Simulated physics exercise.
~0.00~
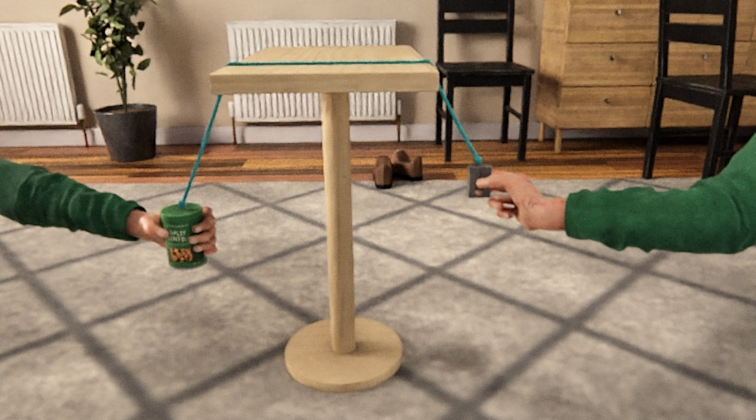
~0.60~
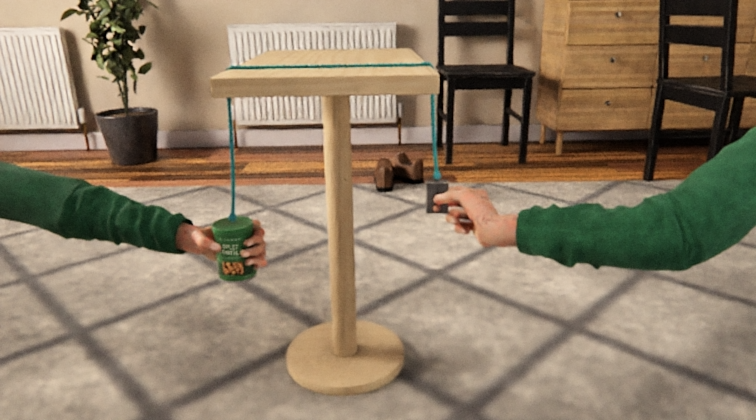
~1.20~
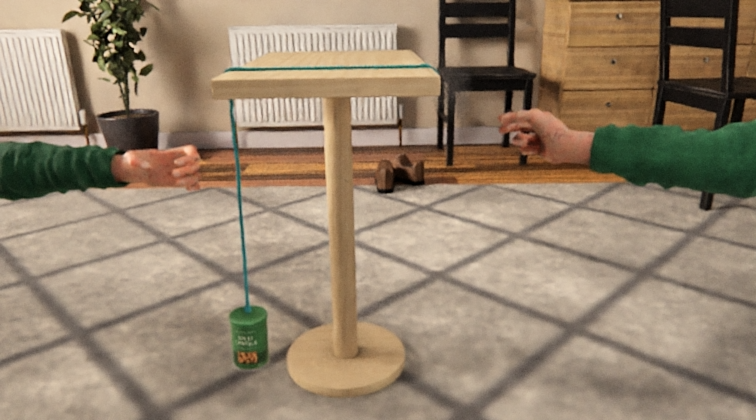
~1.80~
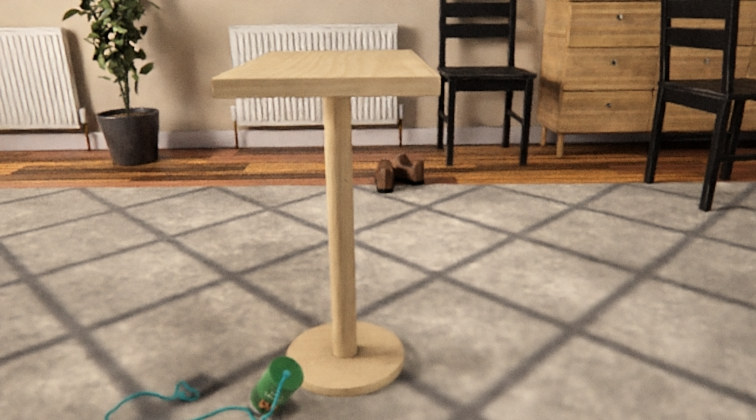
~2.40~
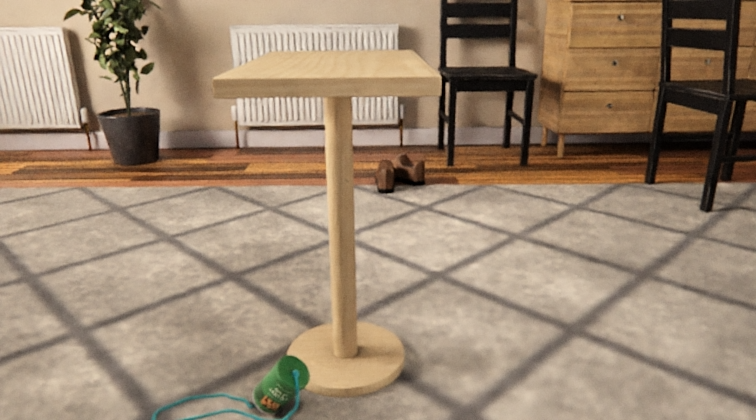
At first, two green-sleeved hands hold a green tin on the left and a small dark box on the right, joined by a teal shoelace draped across a little wooden table. The hands move inward until both ends of the lace hang nearly straight down. Then they let go and draw back, and the tin drops toward the floor while the box is pulled up out of their grip. The lace slides off the tabletop to the left. Finally, the tin lies tipped on the rug beside the table's round base, with the lace trailing loosely around it.
